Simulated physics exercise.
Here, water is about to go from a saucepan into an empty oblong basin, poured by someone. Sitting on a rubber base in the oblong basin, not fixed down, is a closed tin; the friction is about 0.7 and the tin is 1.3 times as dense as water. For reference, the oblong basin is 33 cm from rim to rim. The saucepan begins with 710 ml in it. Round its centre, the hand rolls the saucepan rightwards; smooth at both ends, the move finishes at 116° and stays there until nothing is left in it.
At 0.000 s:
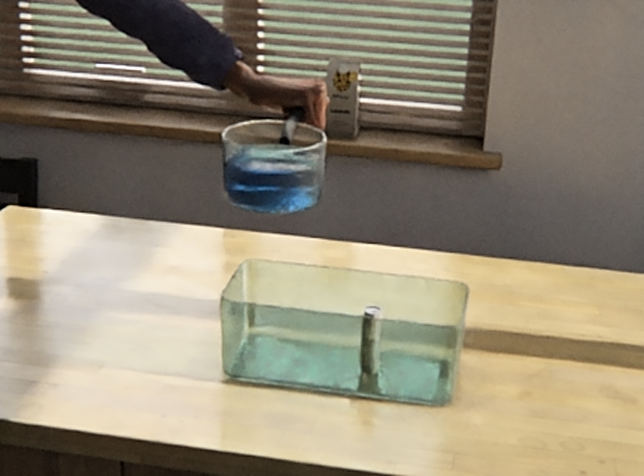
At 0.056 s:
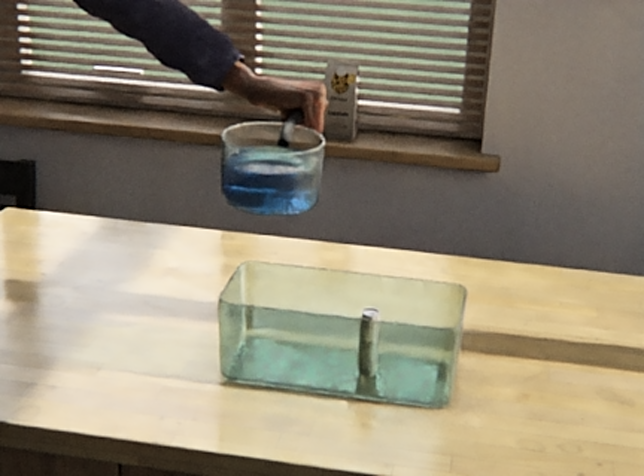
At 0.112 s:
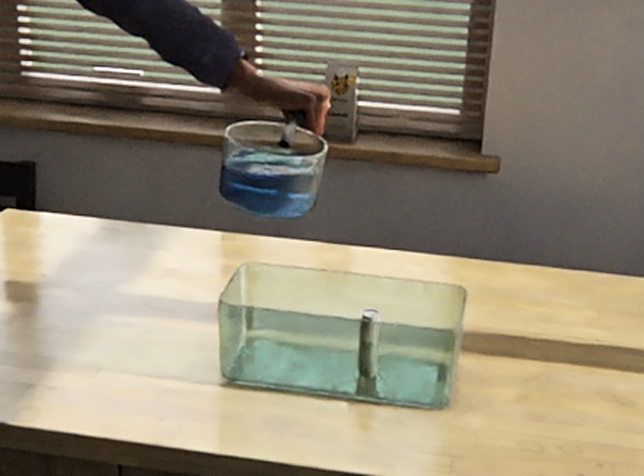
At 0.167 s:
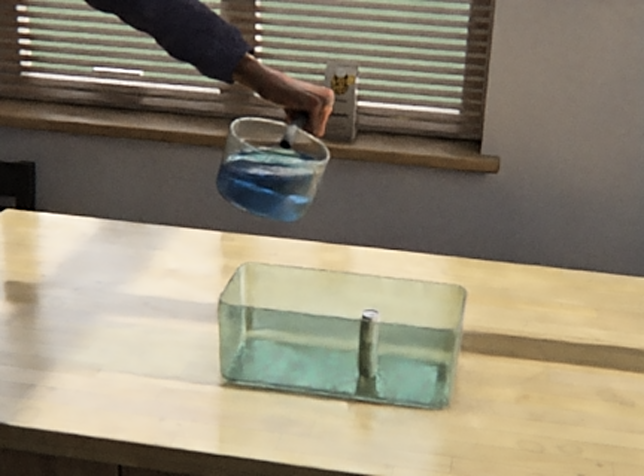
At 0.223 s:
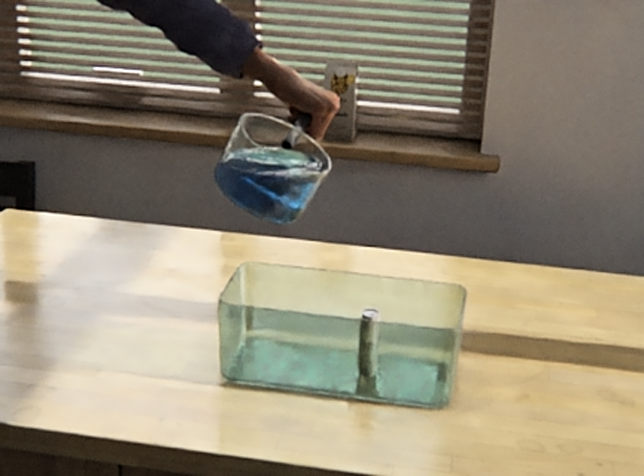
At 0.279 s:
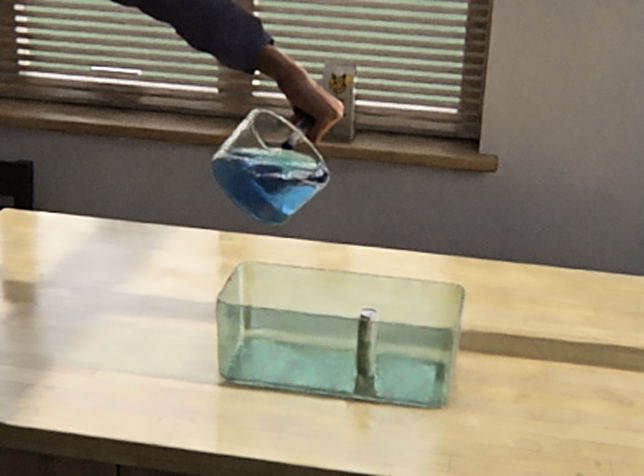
An arm in a dark sleeve reaches in from the upper left over a pale wooden table, seen from slightly above, with window blinds and a grey wall behind. Its hand holds a clear pan of blue water above a green-tinted glass basin containing a small upright silvery cylinder. Barely moving at first, the hand then rolls the pan steadily rightwards, lowering its right rim, while the camera stays still.
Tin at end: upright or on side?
On side.
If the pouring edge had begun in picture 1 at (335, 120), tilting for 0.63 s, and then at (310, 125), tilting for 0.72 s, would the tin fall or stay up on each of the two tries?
Trial 1 - tin tips; trial 2 - tin tips.
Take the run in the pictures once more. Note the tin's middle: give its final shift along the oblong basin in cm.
7.5 cm.
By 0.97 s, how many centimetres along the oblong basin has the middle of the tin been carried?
Estimate: Around 7 cm.
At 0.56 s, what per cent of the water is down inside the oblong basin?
About 22%.
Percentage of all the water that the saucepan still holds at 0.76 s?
Close to 4 percent of the whole amount.
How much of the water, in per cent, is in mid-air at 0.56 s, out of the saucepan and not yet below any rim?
Near 48 per cent at that moment.
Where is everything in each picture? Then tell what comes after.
It leans 0°; its right rim is at (324, 142); the water meets the walls at (229, 152) and (322, 162); the oblong basin's rim runs from (232, 279) to (466, 306); the tin's top is at (373, 312), in the first frame.
It leans 2°; its right rim is at (323, 145); the water meets the walls at (226, 154) and (320, 164), in the second frame.
It leans 7°; its right rim is at (325, 151); the water meets the walls at (227, 156) and (321, 166), in the third frame.
It leans 16°; its right rim is at (327, 160); the water meets the walls at (226, 156) and (323, 168), in the fourth frame.
It leans 27°; its right rim is at (329, 170); the water meets the walls at (224, 156) and (326, 169), in the fifth frame.
It leans 40°; its right rim is at (326, 182); the water meets the walls at (218, 151) and (326, 172); 1 per cent is over the edge, in the sixth frame.
By 0.56 s the tilt is 104° and 31 per cent is still to pour; the tin stands where it began.
By 0.76 s the tilt is 116° and 4 per cent is still to pour; the tin stands 2 cm from where it began.
By 0.97 s the tilt is 116° and 0 per cent is still to pour; the tin lies on its side.
By 1.20 s the tilt is 116° and 0 per cent is still to pour; the tin lies on its side.
At rest the tin lies on its side.
